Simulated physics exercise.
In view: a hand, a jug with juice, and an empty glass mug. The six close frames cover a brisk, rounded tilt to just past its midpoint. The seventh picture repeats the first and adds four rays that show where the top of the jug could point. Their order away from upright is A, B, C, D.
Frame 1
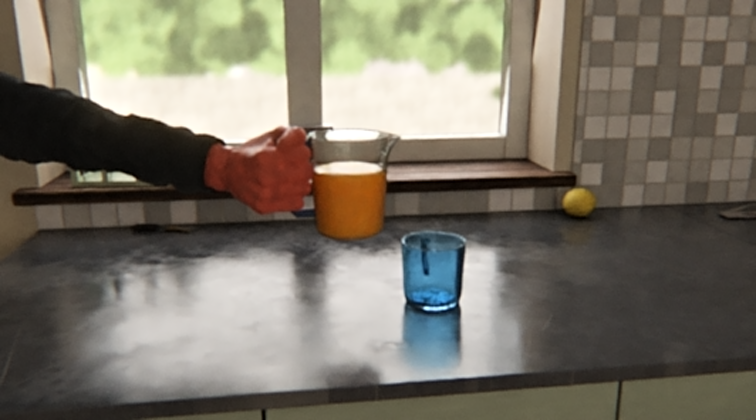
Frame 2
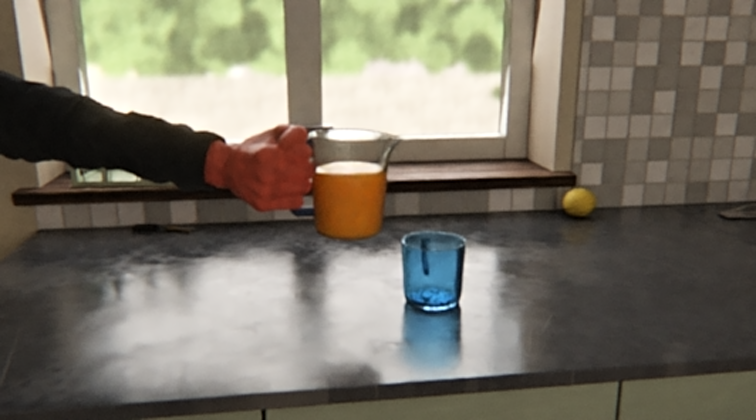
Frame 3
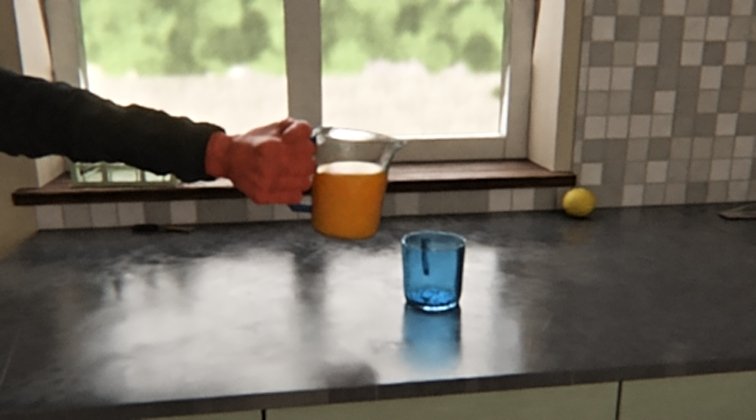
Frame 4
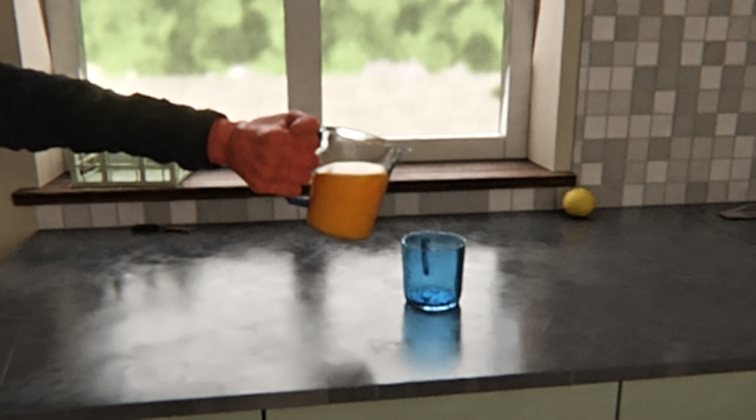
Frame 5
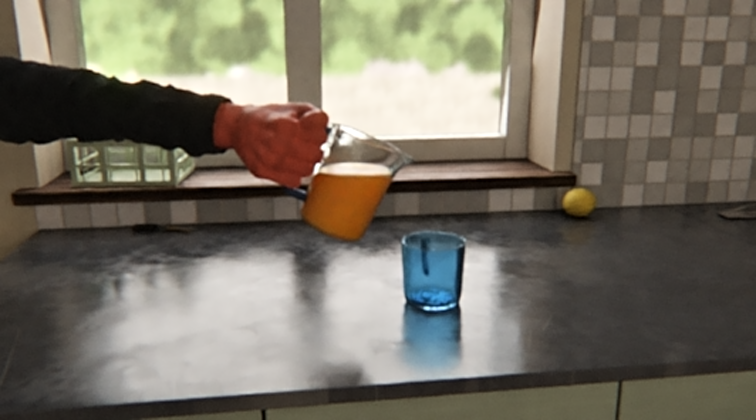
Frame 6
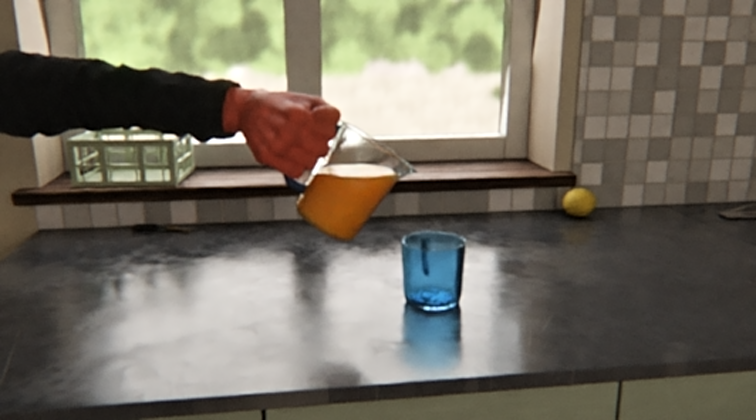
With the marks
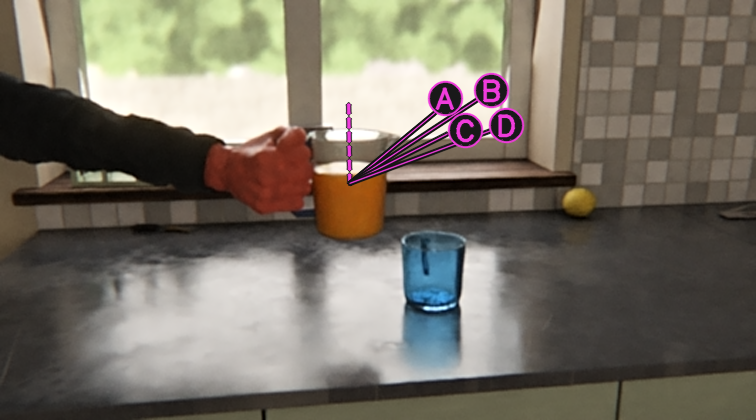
A dark, glossy kitchen counter beneath a bright window is seen from the front and slightly above by a still camera. A reddish hand in a dark sleeve reaches in from the left, holding a clear jug of orange juice near an empty blue glass, with a yellow fruit farther right by the tiles. The hand holds the jug upright, then steadily tilts it rightward, the juice staying inside.
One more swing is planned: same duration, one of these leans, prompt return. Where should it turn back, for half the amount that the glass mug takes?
Go for C.
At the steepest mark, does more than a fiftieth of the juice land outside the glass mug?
No.
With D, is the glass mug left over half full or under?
Over.
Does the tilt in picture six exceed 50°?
No.
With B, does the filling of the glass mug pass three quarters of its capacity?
No, it does not.
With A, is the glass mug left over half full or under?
Under half.
On the marked copy, A at (435, 112); B at (477, 100); C at (447, 133); D at (490, 130).
For tilt A, the glass mug ends with about 18 % of what it can hold.
For tilt B, the glass mug ends with about 31 % of what it can hold.
For tilt C, the glass mug ends with about 49 % of what it can hold.
For tilt D, the glass mug ends with about 69 % of what it can hold.
